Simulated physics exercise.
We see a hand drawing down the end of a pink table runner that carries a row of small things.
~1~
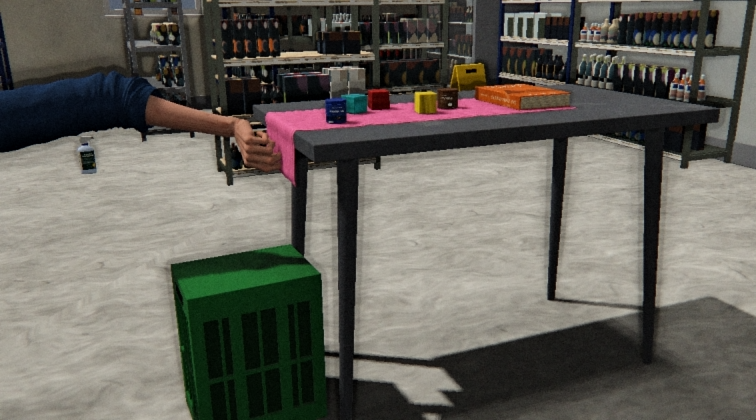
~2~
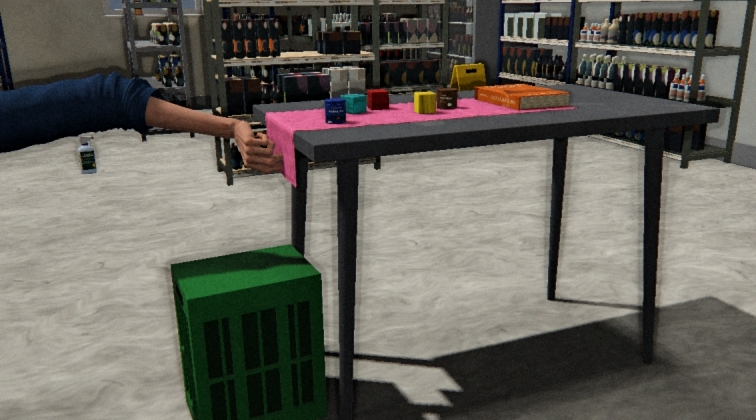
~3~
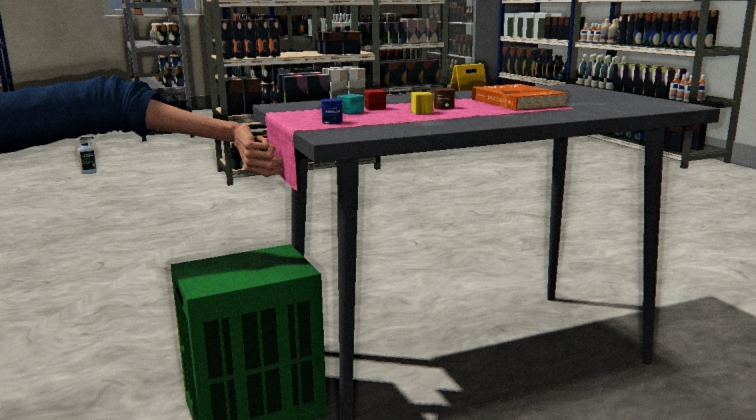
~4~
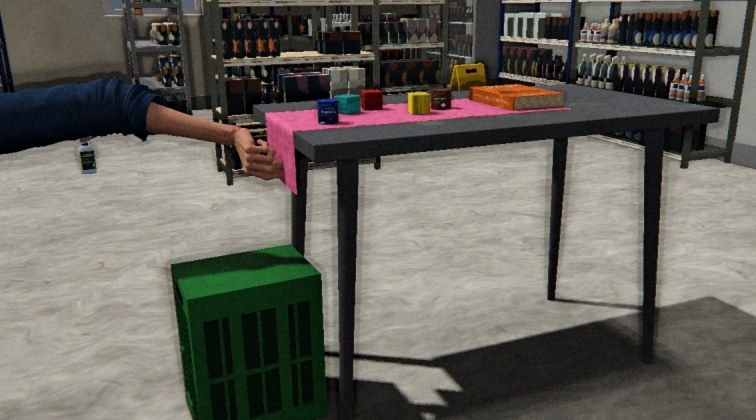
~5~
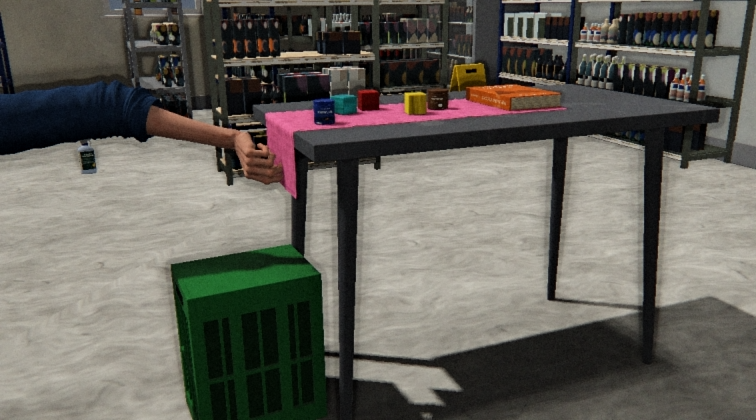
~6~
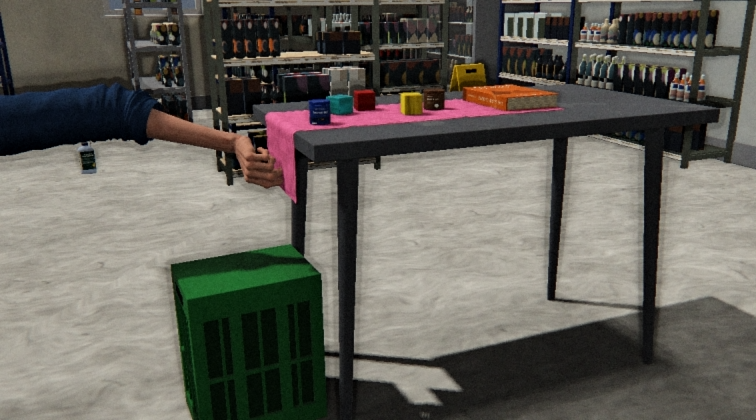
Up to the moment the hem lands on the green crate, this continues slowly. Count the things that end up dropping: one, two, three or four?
Two end up below.
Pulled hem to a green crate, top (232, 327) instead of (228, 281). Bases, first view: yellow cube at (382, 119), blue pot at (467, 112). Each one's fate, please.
In the end the yellow cube gets dislodged; meanwhile the blue pot rides it out.
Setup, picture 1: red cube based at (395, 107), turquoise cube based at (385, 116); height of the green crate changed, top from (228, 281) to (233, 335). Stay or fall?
The red cube? Lost. The turquoise cube? Lost.
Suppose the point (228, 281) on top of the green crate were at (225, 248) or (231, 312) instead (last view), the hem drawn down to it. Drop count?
1 and 3.
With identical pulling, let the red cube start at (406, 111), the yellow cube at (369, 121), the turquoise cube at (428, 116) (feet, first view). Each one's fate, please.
Red cube - stays aboard, yellow cube - leaves the top, turquoise cube - stays aboard.
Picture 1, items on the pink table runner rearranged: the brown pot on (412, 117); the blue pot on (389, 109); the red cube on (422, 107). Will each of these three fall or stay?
The brown pot stays aboard, the blue pot stays aboard, the red cube stays aboard.
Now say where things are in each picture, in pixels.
In the first frame, hem (296, 187); blue pot (336, 99); turquoise cube (354, 95); red cube (379, 91); yellow cube (426, 93); brown pot (448, 89); top of the crate (228, 281).
In the second frame, hem (297, 187); blue pot (335, 100).
In the third frame, hem (297, 191); turquoise cube (351, 96).
In the fourth frame, hem (297, 195); red cube (372, 91); top of the crate (228, 281).
In the fifth frame, hem (296, 199); yellow cube (415, 94).
In the sixth frame, hem (296, 204); blue pot (319, 101); turquoise cube (339, 96); red cube (364, 91); yellow cube (411, 94); brown pot (434, 90).
Soon after, hem near (283, 223); blue pot gone.
Then, hem on the crate; blue pot and turquoise cube gone.
At rest, hem on the crate; blue pot and turquoise cube gone. Over the edge go two.
